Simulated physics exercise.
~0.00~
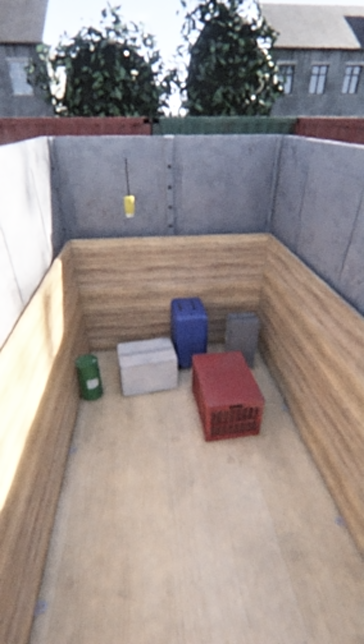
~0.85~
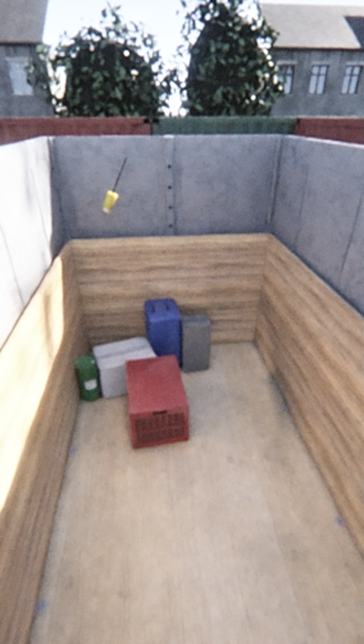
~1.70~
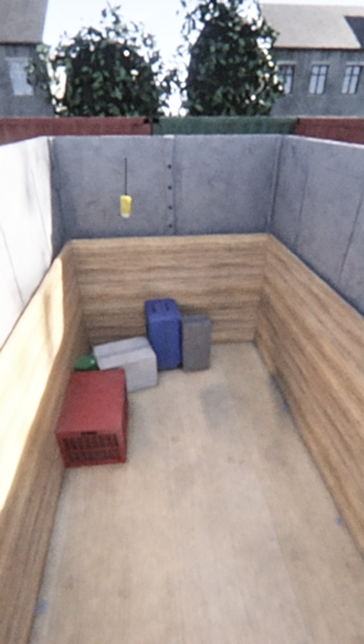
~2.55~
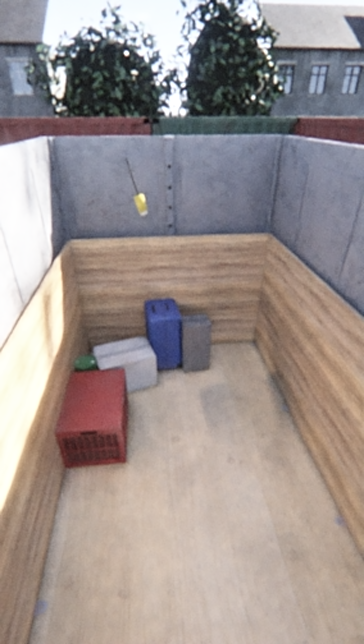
In a wood-lined load bay, a red chest, grey box, blue case and white box slide left, the chest travelling farthest while a yellow hanging tag swings; all end upright, with the chest by the left wall and the green canister mostly hidden behind it and the white box.
